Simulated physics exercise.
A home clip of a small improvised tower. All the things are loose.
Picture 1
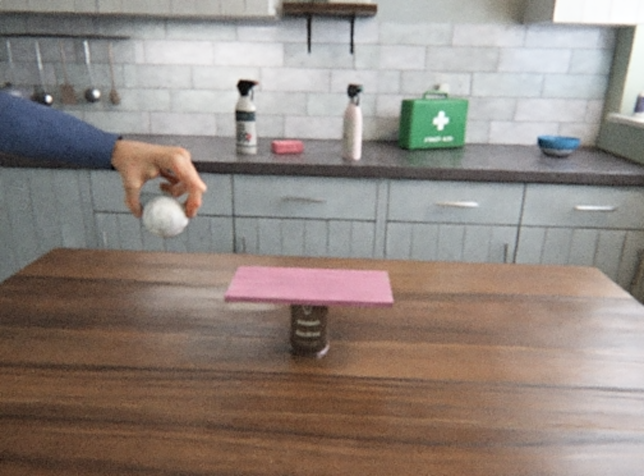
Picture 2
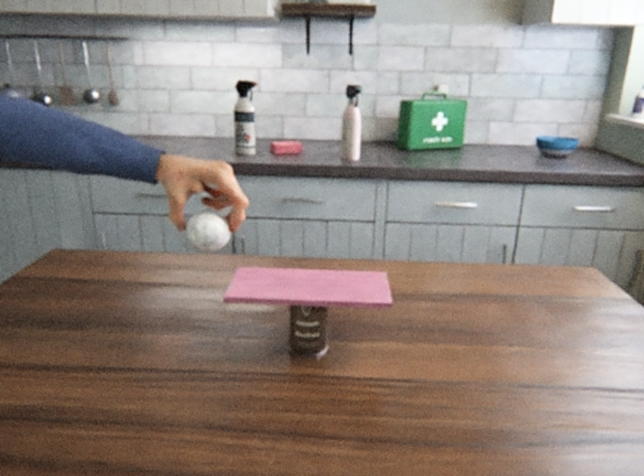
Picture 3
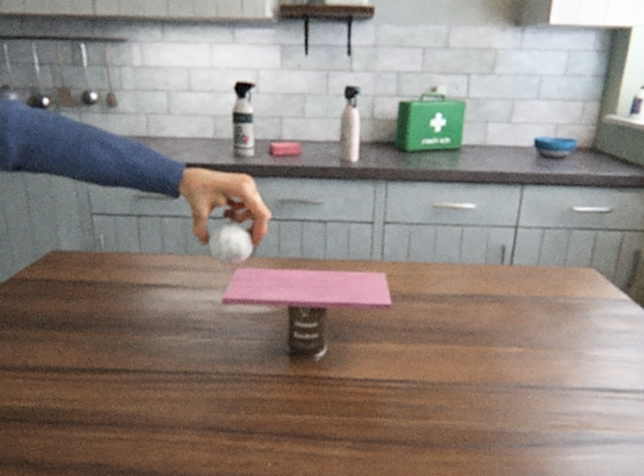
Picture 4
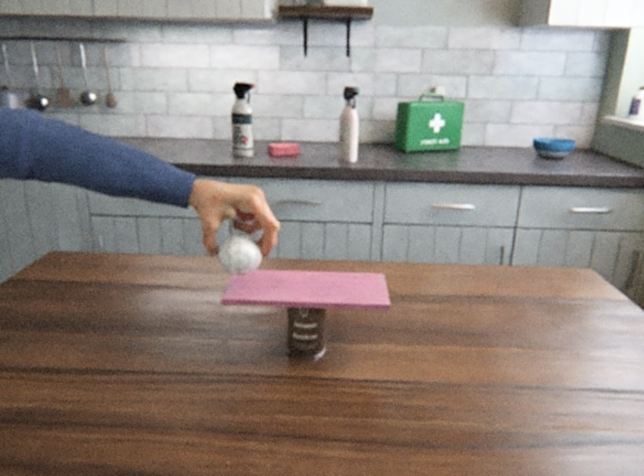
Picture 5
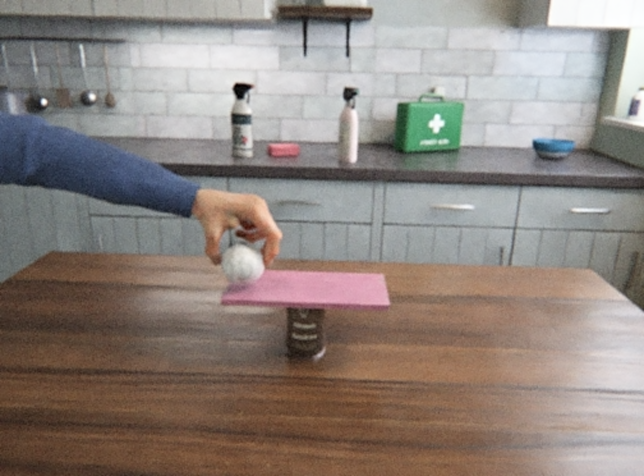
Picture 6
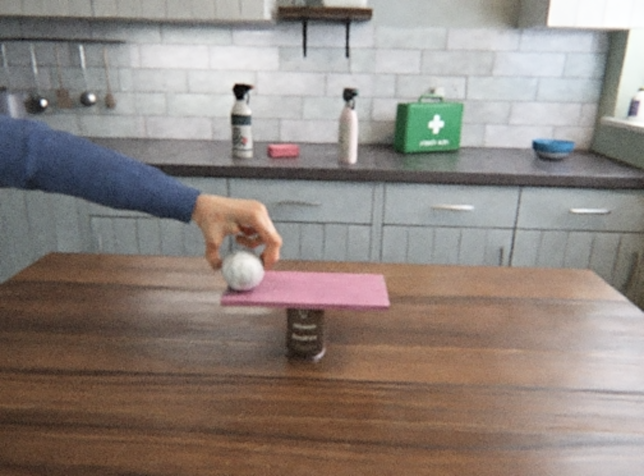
To begin with, a hand in a blue sleeve holds a whitish ball-shaped object in the air, left of a pink board lying across a dark tin on a wooden table. The hand moves right and downward, then sets the object on the board's left end, fingers still around it.
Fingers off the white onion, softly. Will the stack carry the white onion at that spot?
Here the stack gives way.
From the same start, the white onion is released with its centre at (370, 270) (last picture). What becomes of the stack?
Then it loses its balance.
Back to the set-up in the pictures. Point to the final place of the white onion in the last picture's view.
Around (175, 339).
Then, 0.40 s on from there, white onion now fallen; pink board turned 29° from how it was put.
Then, 0.60 s on from there, pink board turned 56° from how it was put.
Then, 0.70 s on from there, pink board turned 47° from how it was put.
Then, 1.00 s on from there, pink board now fallen.
In the end, fallen, white onion and pink board; brown tin unmoved. At the end, from the last picture's camera, white onion near (175, 339). The stack loses its balance.
